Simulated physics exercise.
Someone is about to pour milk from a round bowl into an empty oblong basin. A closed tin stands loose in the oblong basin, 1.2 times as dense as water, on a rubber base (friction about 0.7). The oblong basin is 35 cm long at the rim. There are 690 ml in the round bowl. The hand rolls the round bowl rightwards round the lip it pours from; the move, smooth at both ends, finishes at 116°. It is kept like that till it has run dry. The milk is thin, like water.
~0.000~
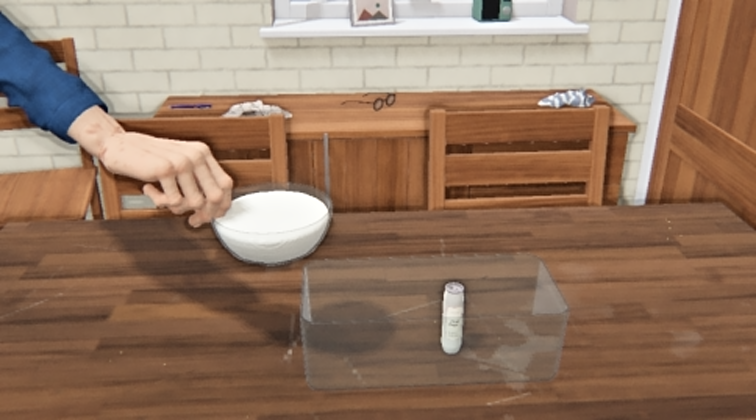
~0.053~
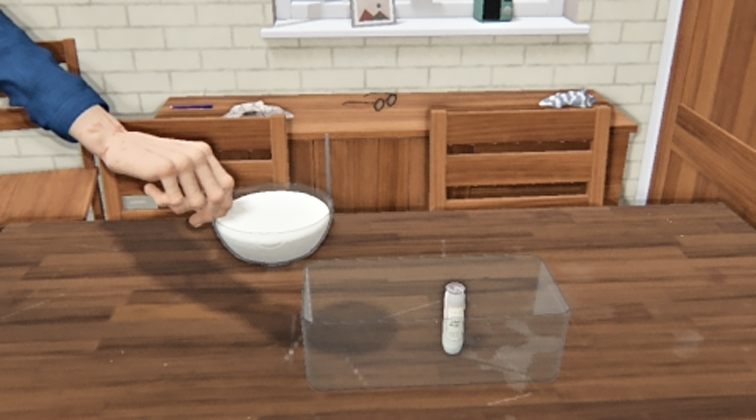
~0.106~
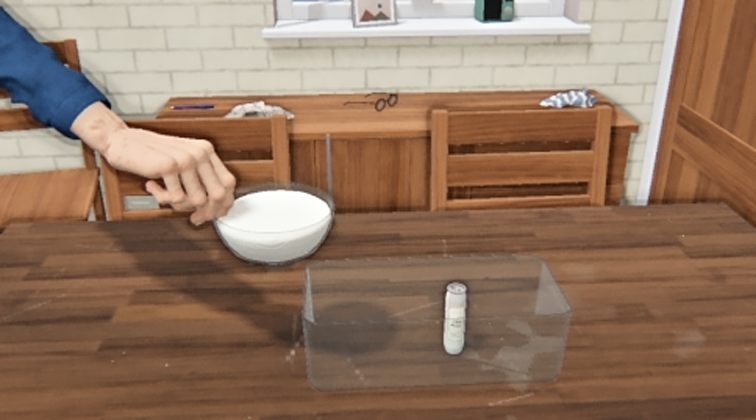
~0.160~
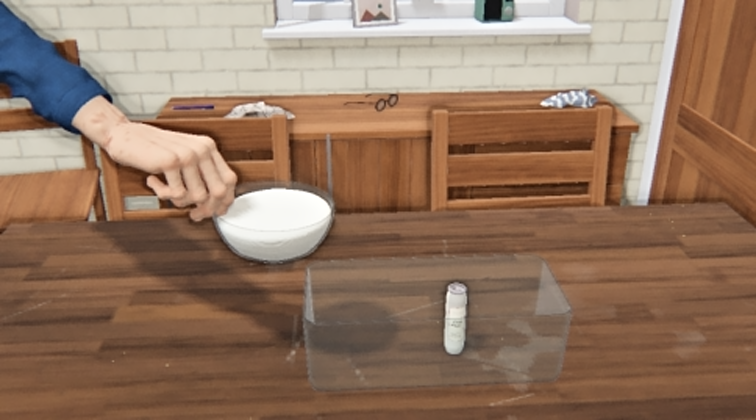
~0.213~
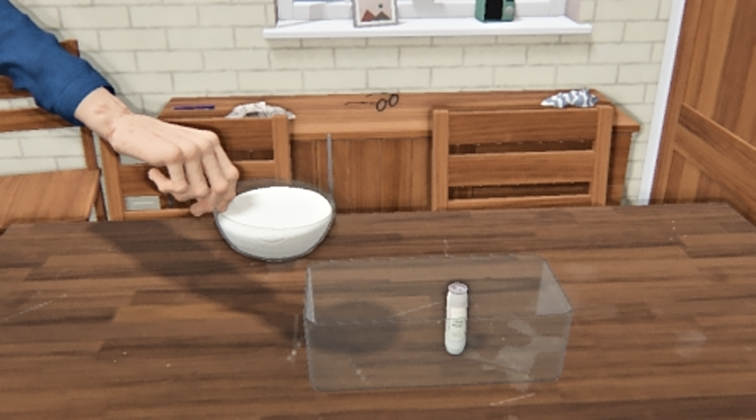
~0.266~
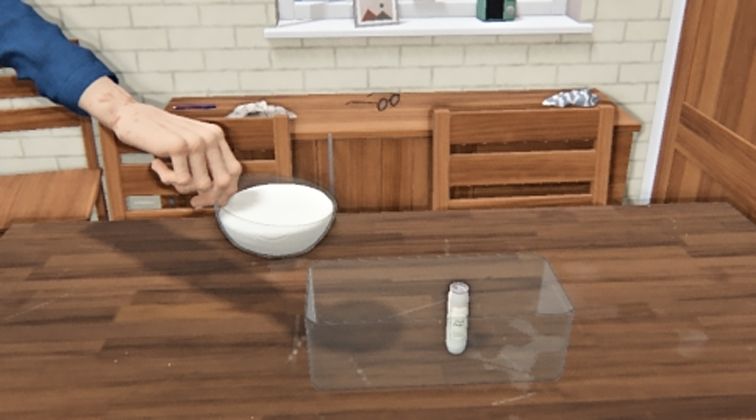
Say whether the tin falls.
It remains upright.
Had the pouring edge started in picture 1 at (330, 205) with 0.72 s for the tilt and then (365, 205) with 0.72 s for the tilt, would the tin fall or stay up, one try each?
First it goes over; then it topples.
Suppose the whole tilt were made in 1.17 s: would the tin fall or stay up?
The tin keeps standing.
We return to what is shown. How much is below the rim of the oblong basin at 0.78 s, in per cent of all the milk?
About 22 per cent.
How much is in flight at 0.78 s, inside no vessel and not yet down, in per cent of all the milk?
Near 40 in a hundred.
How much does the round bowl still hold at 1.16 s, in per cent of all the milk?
About 0 per cent.
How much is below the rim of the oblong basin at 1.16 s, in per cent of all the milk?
Some 94 per cent.
By 0.78 s the tilt is 63° and 39 per cent is still to pour; the tin stands where it began.
By 1.16 s the tilt is 103° and 0 per cent is still to pour; the tin stands where it began.
By 1.55 s the tilt is 116° and 0 per cent is still to pour; the tin stands where it began.
By 1.98 s the tilt is 116° and 0 per cent is still to pour; the tin stands where it began.
At rest the tin stands where it began.
